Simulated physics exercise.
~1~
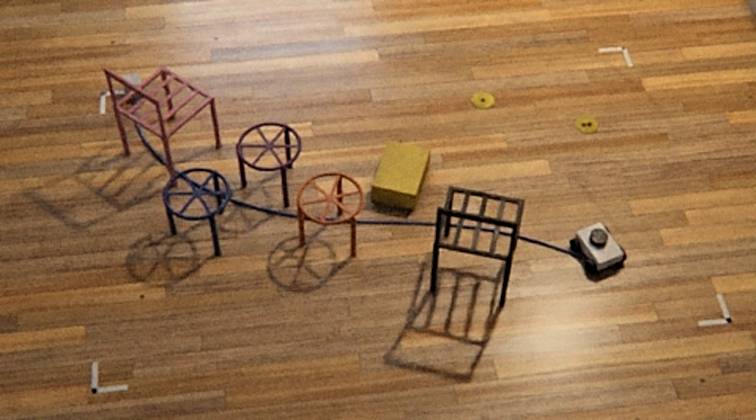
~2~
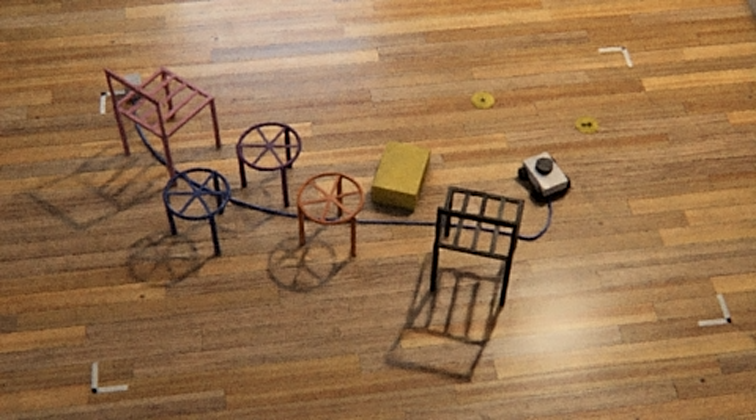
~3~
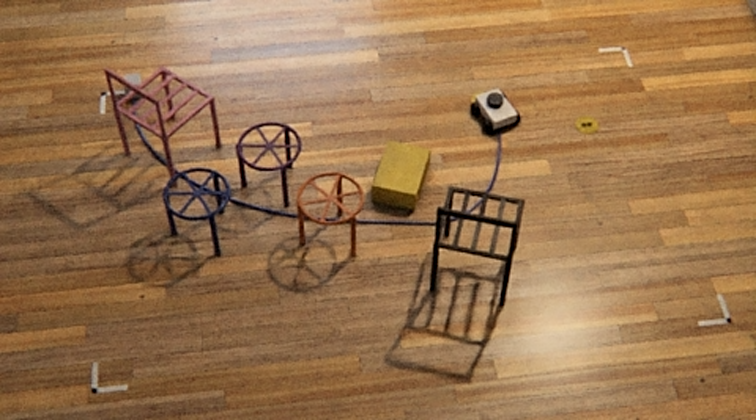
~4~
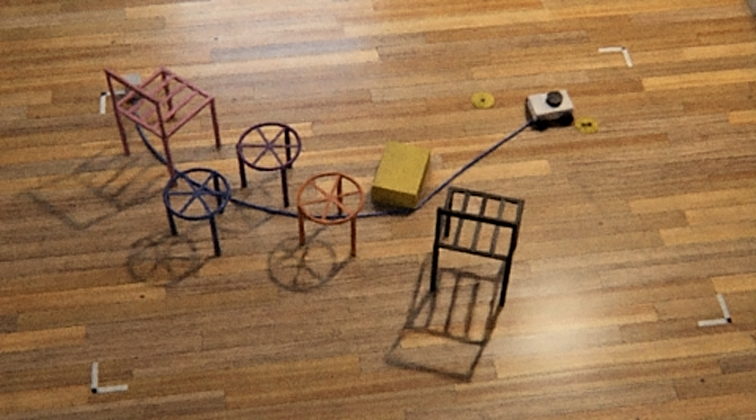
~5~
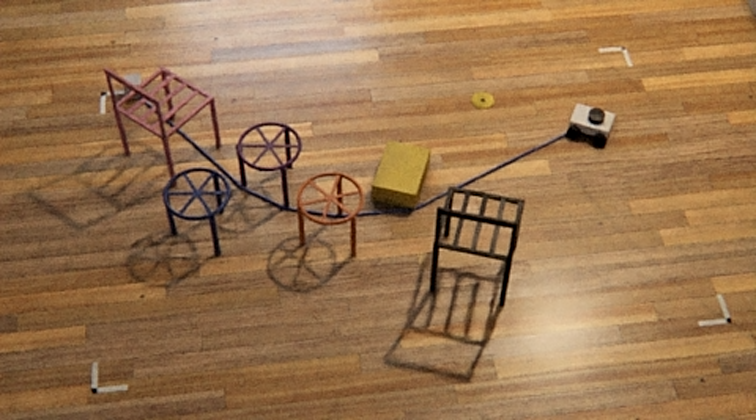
A small cart tows its lead up past a yellow crate, then right, everything else staying put.
